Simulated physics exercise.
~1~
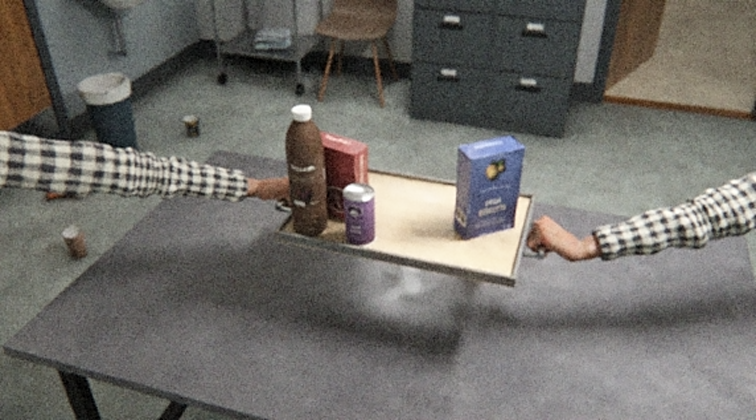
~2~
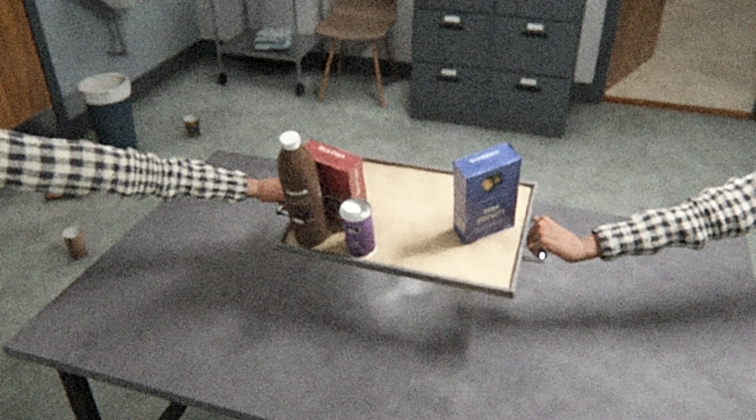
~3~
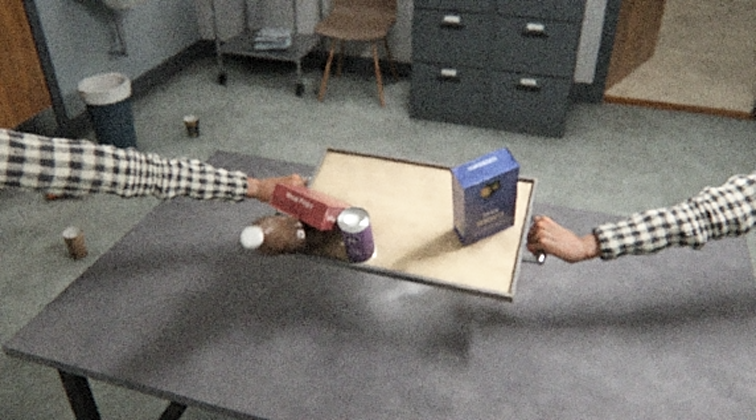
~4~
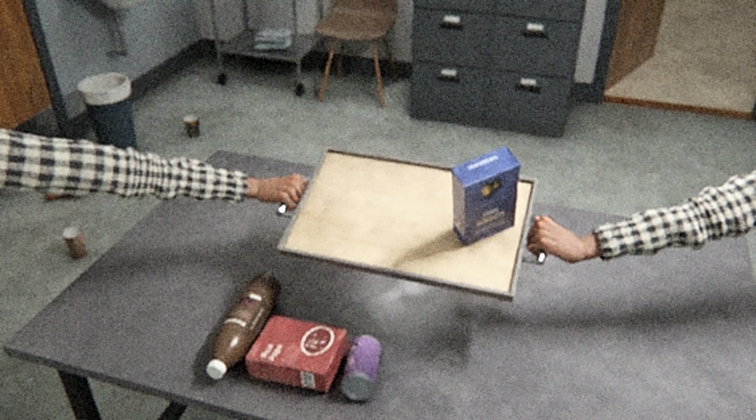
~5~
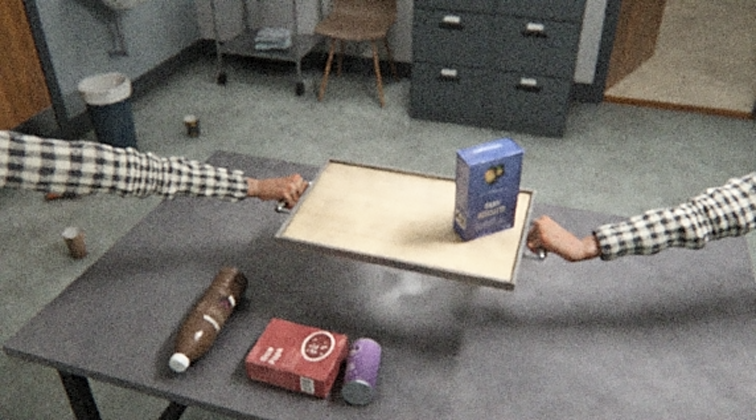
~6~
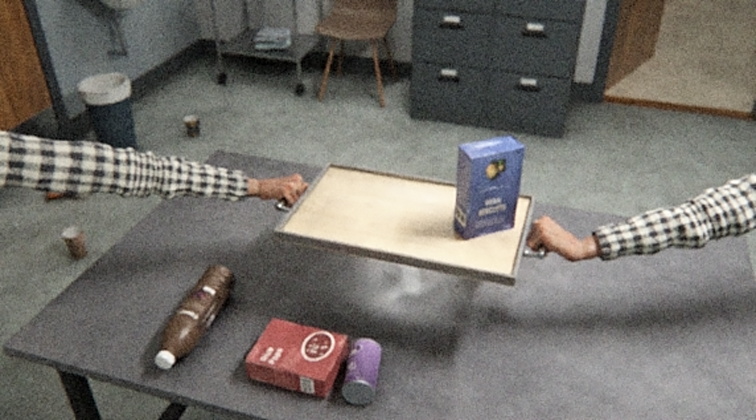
A held tray tilts toward the viewer, spilling three items onto the table, then levels with the blue packet still upright.
